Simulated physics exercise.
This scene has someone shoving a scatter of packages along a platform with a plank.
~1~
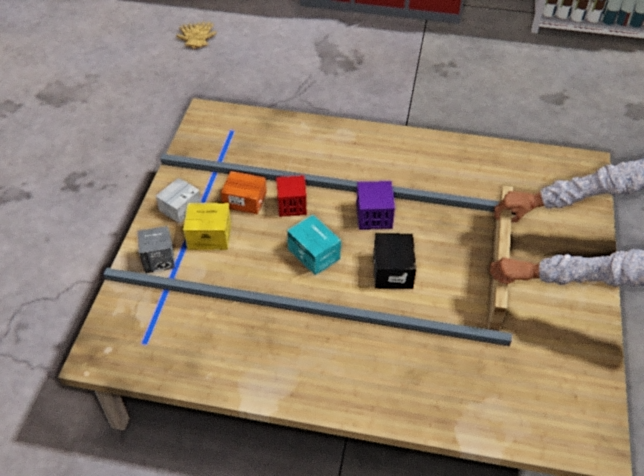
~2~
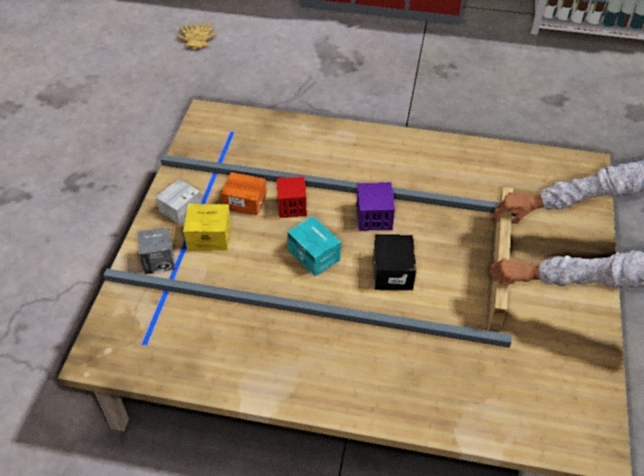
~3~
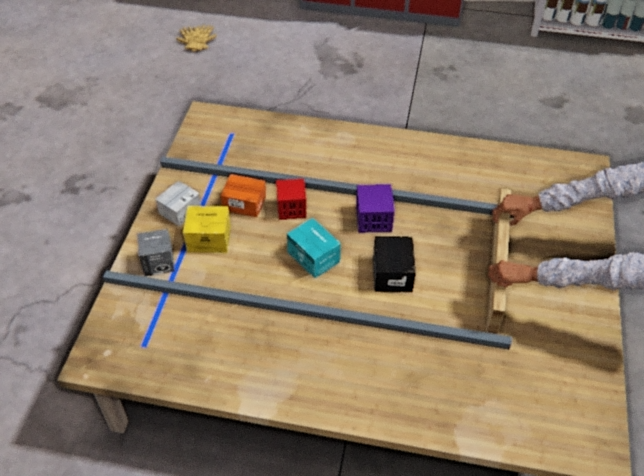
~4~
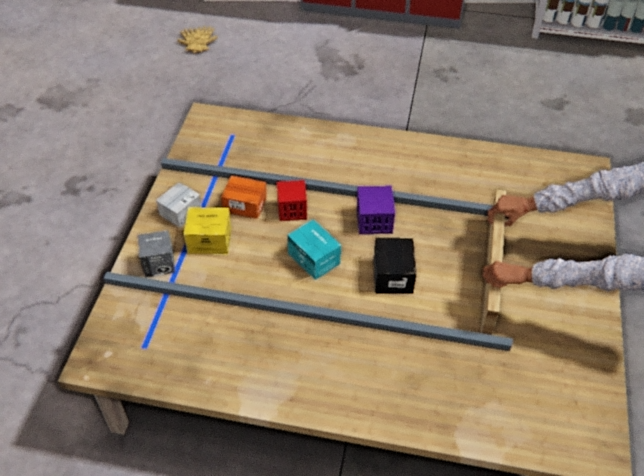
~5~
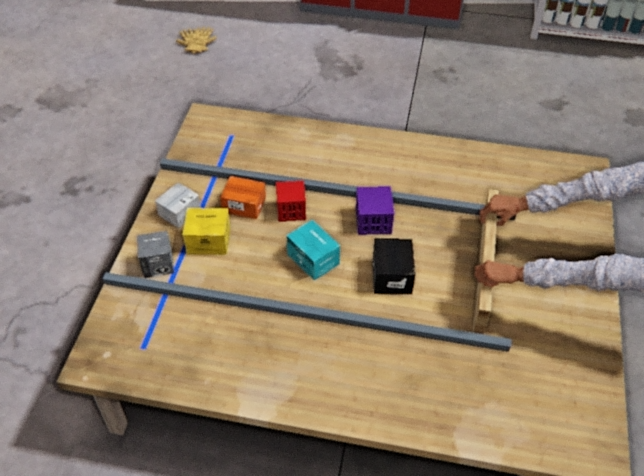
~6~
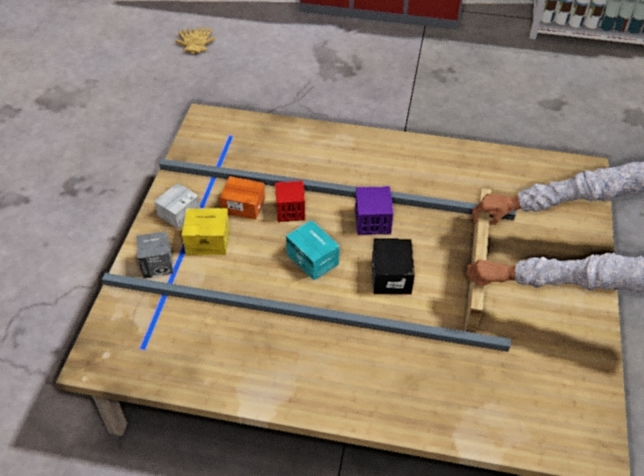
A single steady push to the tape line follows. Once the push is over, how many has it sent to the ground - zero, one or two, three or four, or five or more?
The drop will claim three or four of them.
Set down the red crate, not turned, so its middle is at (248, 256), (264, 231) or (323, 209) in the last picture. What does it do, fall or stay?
In that order, it stays put; stays put; stays put.
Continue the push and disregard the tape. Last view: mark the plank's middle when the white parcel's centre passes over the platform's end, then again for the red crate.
First it's close to (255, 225), next close to (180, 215).
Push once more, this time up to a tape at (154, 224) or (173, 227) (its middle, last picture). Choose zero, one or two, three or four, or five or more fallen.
For the first place I'd say at least five, and for the second five or more.
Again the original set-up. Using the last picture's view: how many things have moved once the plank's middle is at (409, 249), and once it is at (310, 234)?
Counting first: 1, next 6.
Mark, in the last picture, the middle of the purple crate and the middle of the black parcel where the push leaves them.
The purple crate comes to rest close to (190, 182), while the black parcel rests close to (167, 231).
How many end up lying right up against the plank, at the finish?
It's 2.
Soon after, none off yet; white parcel at rest near (178, 206); grey box at rest near (155, 255); yellow box at rest near (207, 232).
After that, none off yet; white parcel at rest near (178, 206); grey box at rest near (155, 255); yellow box displaced a little near (202, 231).
And then, none off yet; white parcel displaced about its own width near (134, 198); grey box displaced a little near (144, 255); yellow box displaced about its own width near (153, 220).
In the end, the number that fall off is three or four; gone, orange parcel, yellow box and white parcel.
